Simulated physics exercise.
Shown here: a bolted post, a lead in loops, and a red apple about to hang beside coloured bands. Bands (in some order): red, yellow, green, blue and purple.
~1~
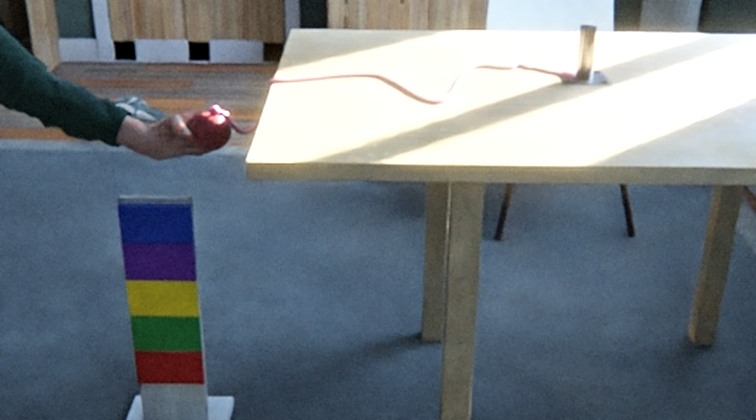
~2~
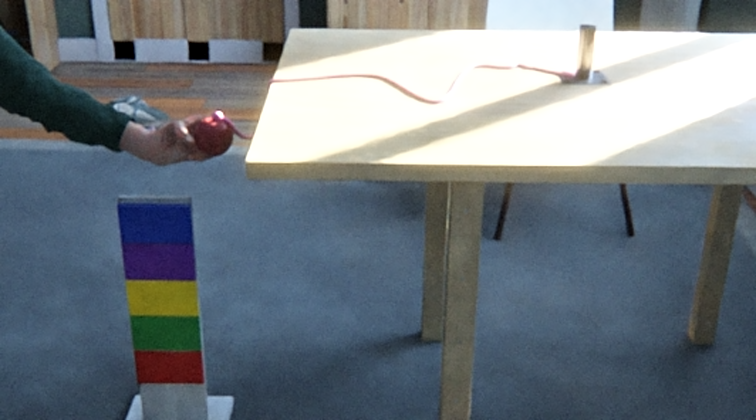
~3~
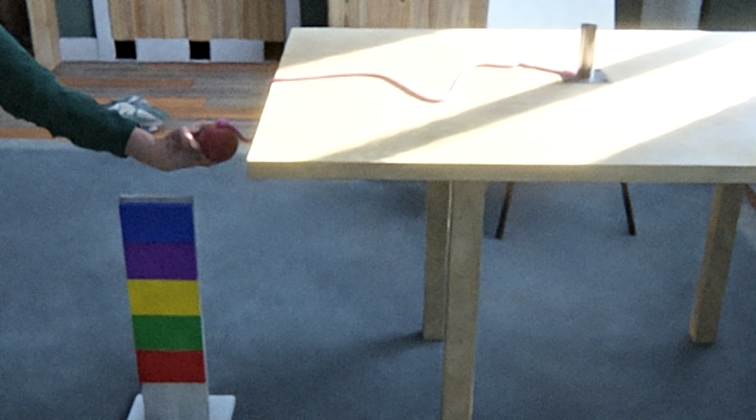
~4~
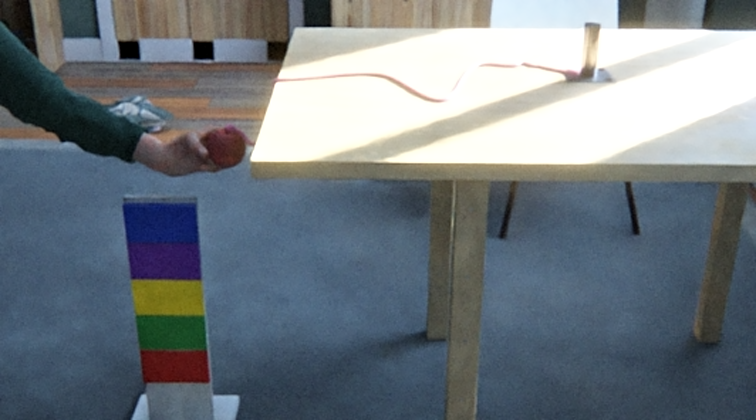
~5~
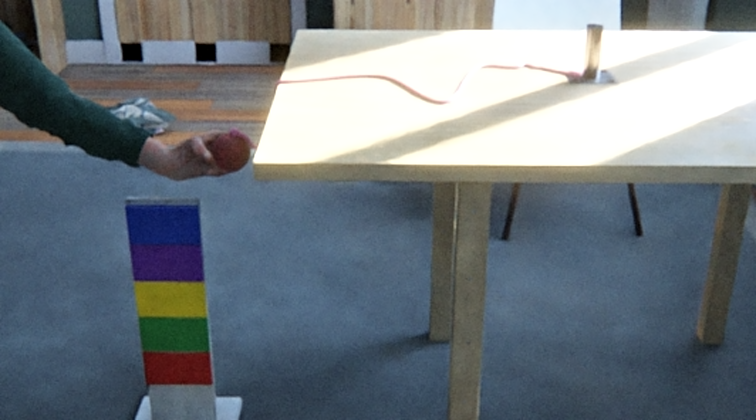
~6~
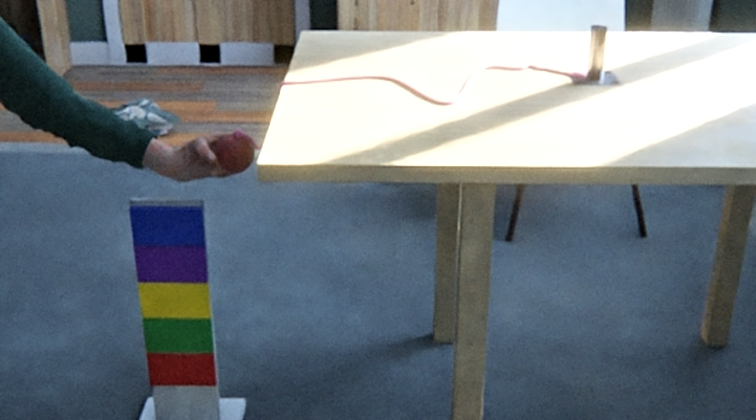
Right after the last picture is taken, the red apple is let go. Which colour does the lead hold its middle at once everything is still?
The lead holds its middle at green.
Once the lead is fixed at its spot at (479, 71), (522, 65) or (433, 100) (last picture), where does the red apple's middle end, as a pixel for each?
Try 1: (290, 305); try 2: (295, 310); try 3: (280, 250).
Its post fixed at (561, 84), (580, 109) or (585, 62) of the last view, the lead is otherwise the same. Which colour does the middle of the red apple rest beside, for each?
Going case by case, it's red, red and finally green.
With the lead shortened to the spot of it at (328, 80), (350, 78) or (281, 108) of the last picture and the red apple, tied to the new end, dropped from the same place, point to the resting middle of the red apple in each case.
(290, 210), (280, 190), (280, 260).
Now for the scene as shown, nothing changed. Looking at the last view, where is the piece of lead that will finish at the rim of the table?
The point at (411, 88).
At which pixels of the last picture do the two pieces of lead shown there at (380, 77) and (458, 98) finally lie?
(284, 138) for the first, (361, 85) for the second.
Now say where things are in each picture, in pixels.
The first frame shows red apple (211, 131); blue (155, 225); purple (159, 263); yellow (163, 299); green (166, 335); red (169, 368).
The second frame shows red apple (214, 137); lead through (529, 68) (462, 75) (429, 101) (370, 75) (273, 85).
The third frame shows red apple (219, 143).
The fourth frame shows red apple (226, 148); lead through (533, 66) (467, 73) (434, 100) (374, 74) (278, 85).
The fifth frame shows red apple (231, 153).
The sixth frame shows red apple (235, 154); lead through (540, 69) (473, 76) (440, 103) (381, 77) (284, 88).
A little later, apple near (316, 316); level with green.
Next, apple near (275, 331); level with green.
When it is over, apple near (297, 332); level with green. Its middle rests at the green band.
